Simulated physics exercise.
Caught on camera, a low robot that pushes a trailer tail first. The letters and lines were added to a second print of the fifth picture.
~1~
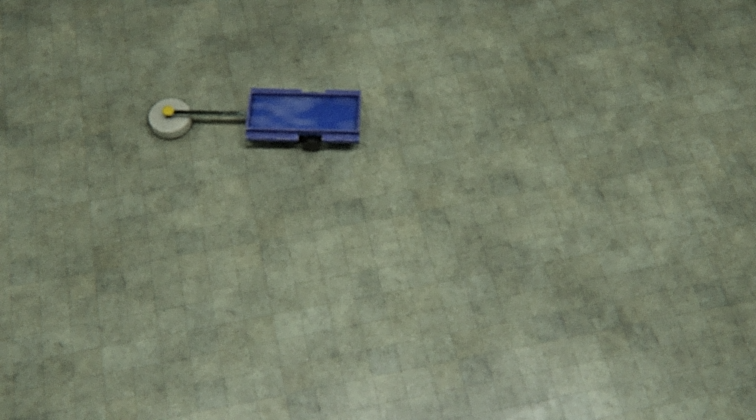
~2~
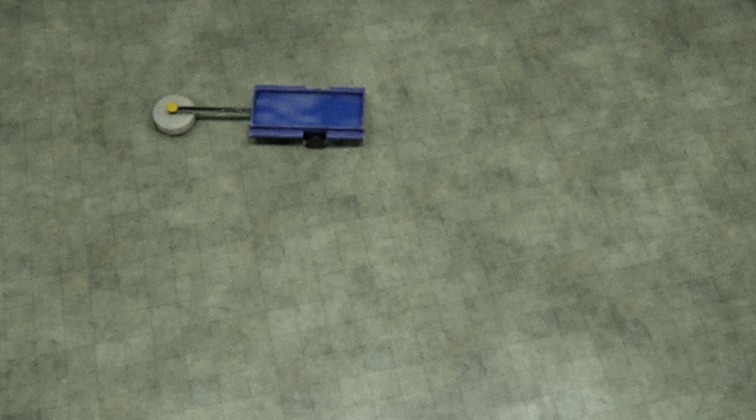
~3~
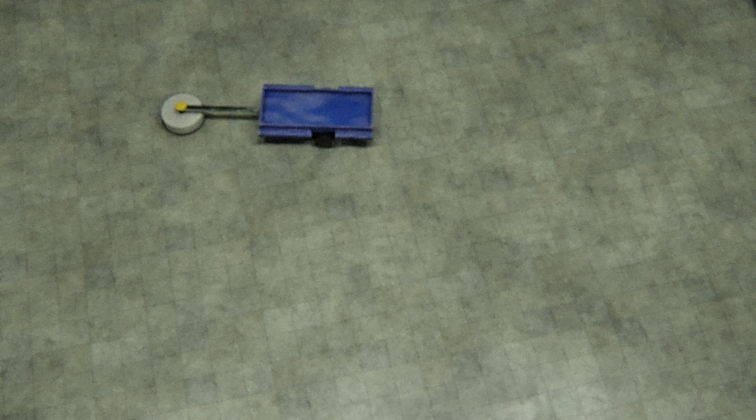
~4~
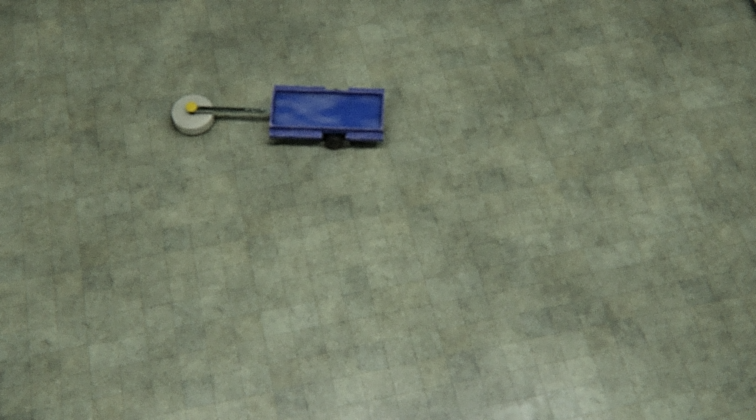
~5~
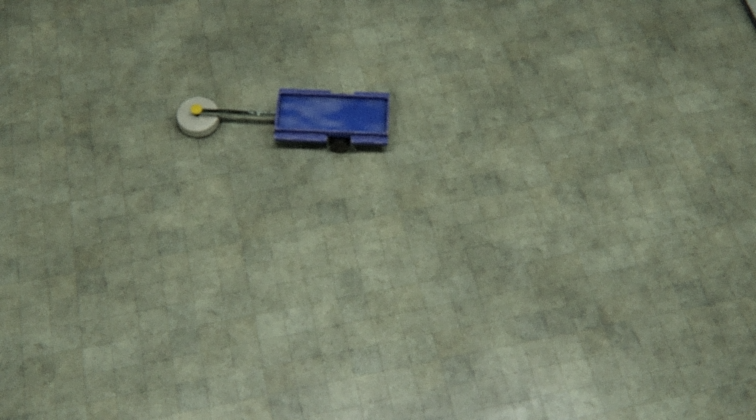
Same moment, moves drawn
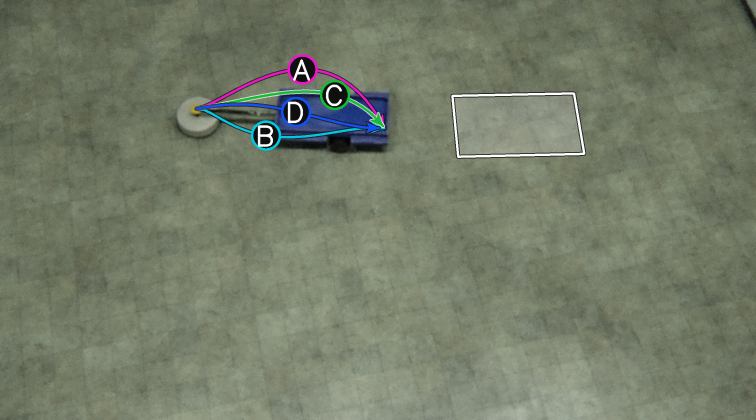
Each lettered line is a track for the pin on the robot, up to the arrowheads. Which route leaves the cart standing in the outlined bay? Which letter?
The robot should drive D.
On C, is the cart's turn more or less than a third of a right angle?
It turns less than that.
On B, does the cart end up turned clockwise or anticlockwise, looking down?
It turns anticlockwise.
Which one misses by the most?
The widest miss is A.
On the marked copy, A from (196, 109) via (303, 69) to (384, 128); B from (196, 109) via (282, 137) to (384, 128); C from (196, 109) via (297, 92) to (383, 126); D from (196, 109) via (289, 110) to (379, 128); the bay at (517, 124).
Following D. Soon after the start, robot (264, 113), cart (399, 120).
Later, robot (329, 127), cart (465, 126).
In the end, robot (384, 135), cart (521, 126); the cart stands in the bay.
As for the rest, A leaves the cart at (505, 193), out of the bay; B leaves the cart at (507, 88), out of the bay; C leaves the cart at (520, 156), out of the bay.
